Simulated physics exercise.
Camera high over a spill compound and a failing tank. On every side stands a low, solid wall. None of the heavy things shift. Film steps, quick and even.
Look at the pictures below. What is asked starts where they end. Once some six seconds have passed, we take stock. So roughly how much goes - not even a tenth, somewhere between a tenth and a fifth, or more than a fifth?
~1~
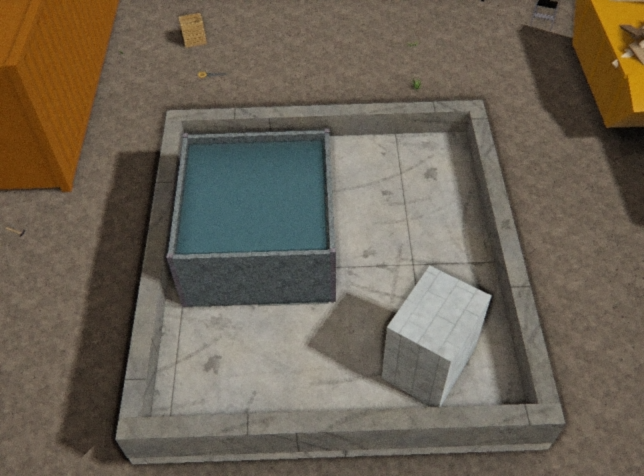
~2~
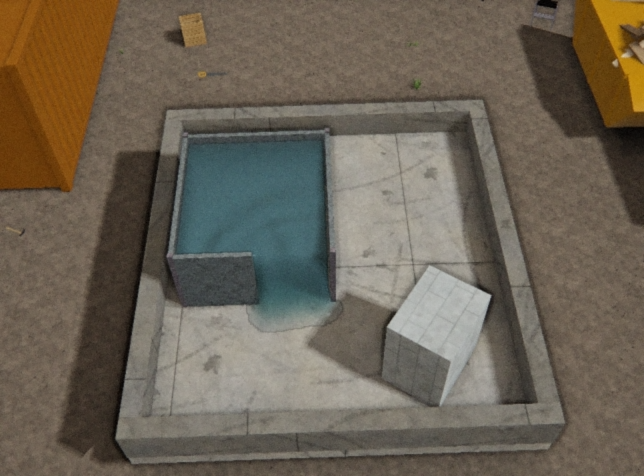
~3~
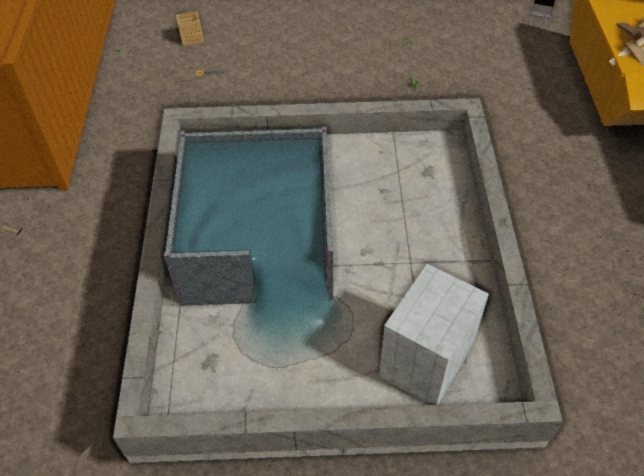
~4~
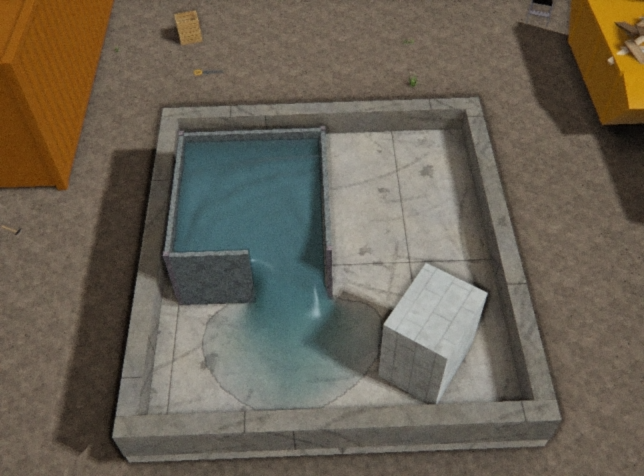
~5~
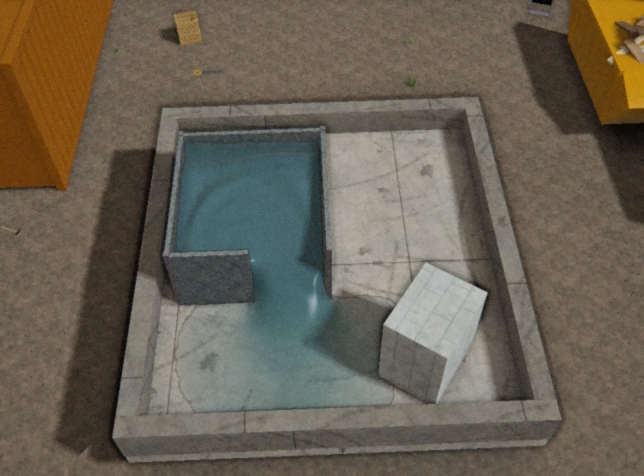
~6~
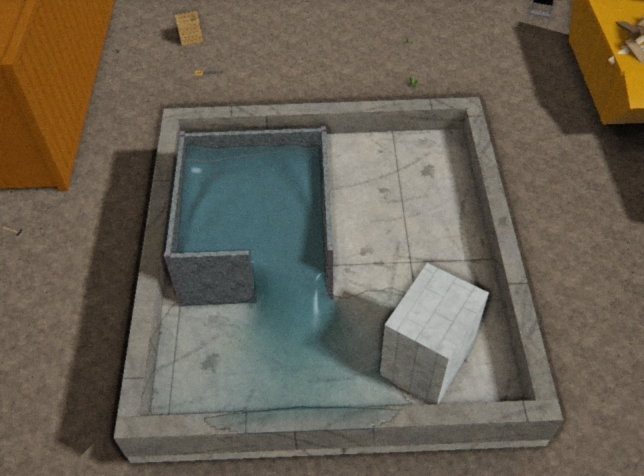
Outflow stays beneath a tenth.
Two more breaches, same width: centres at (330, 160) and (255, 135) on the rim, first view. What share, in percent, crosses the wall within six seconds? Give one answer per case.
It works out to some 4 per cent the first time and some 10 per cent the second.
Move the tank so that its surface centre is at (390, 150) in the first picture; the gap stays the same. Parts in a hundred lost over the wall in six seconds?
Share found: Around 4 %.
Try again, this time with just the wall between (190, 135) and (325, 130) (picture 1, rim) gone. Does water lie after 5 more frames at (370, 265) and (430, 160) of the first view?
Spared, soaked.
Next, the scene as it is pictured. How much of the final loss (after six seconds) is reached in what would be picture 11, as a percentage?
Around 30 %.
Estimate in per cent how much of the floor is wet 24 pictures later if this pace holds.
Estimated share: About 95 %.
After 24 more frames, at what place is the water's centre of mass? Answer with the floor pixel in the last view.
My pick is pixel (291, 278).
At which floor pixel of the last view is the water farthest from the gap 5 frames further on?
My best guess is about (515, 415).
A moment on, water covers 30 % of the floor; the low wall has let 0 % over.
Next, water covers 35 % of the floor; the low wall has let 2 % over.
Then, water covers 55 % of the floor; the low wall has let 5 % over.
Later, water covers 75 % of the floor; the low wall has let 5 % over.
In the end, water covers 80 % of the floor; the low wall has let 5 % over.
